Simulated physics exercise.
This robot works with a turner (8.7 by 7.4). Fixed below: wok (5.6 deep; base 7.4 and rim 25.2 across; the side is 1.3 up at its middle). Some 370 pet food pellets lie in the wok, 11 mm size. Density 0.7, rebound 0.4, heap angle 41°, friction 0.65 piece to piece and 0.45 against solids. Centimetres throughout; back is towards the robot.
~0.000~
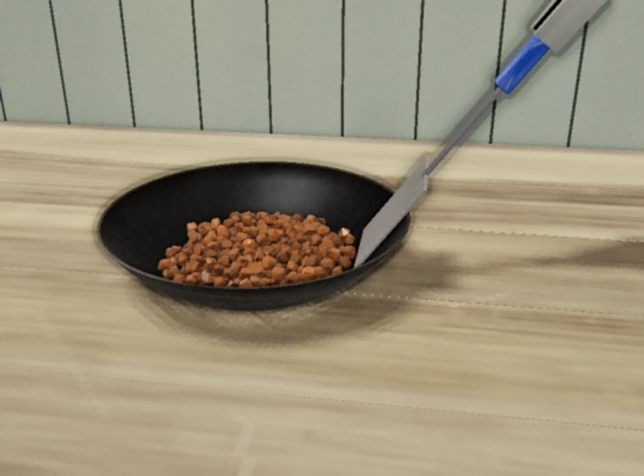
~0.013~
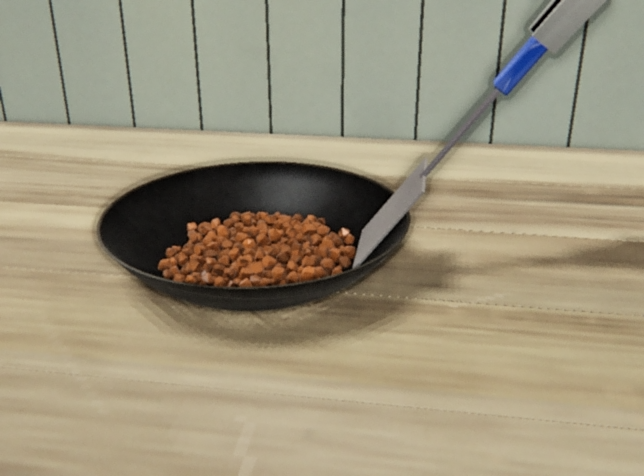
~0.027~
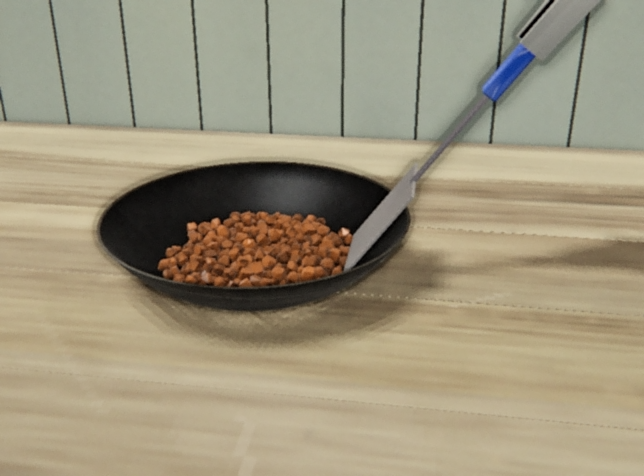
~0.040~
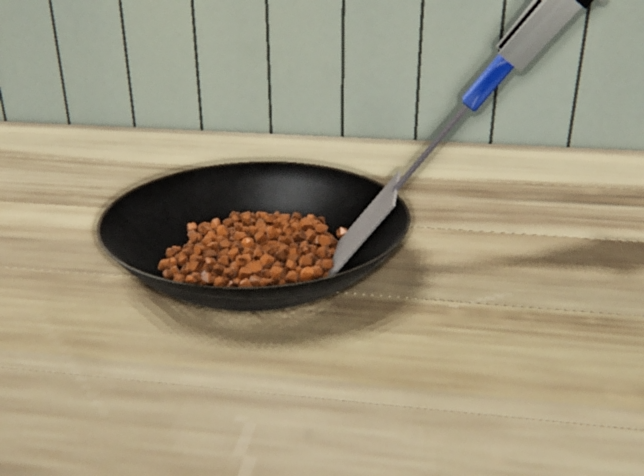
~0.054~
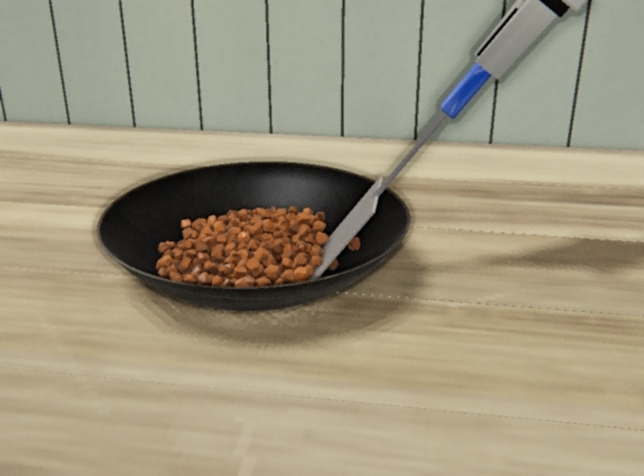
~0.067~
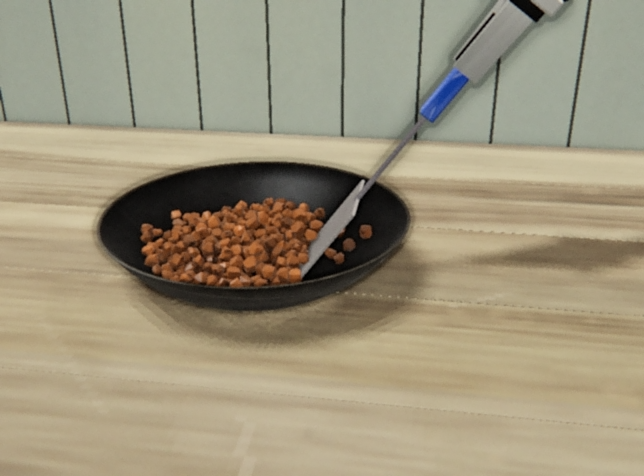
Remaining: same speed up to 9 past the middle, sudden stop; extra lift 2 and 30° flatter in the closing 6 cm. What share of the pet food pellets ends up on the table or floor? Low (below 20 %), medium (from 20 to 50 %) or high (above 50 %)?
Share on the table or floor: High (above 50 %).
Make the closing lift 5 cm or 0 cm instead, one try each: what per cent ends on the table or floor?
About 40 and 45 per cent.
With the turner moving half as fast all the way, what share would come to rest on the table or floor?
In that case some 35 per cent.
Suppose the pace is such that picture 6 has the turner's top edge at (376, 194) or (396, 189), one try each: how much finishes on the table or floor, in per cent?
Some 40 and 40 per cent.
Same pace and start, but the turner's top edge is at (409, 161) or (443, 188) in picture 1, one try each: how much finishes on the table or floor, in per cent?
About 55 and 50 per cent.
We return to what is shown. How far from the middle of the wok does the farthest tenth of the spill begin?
Roughly 40 cm.
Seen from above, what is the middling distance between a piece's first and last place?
Roughly 24 cm.
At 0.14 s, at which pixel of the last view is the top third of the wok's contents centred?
Near (173, 211).
After 0.10 s, sloping 54°, highest piece 8 above the table; 365 in the wok, 3 on the blade or in flight.
After 0.14 s, sloping 45°, highest piece 12 above the table; 357 in the wok, 11 on the blade or in flight.
After 0.36 s, sloping 24°, highest piece 13 above the table; 149 in the wok, 79 on the table or floor, 140 on the blade or in flight.
After 1.41 s, sloping 24°, highest piece 4 above the table; 219 on the table or floor, 149 in the wok.
At rest, 219 on the table or floor, 149 in the wok. That is 60 % on the table or floor.
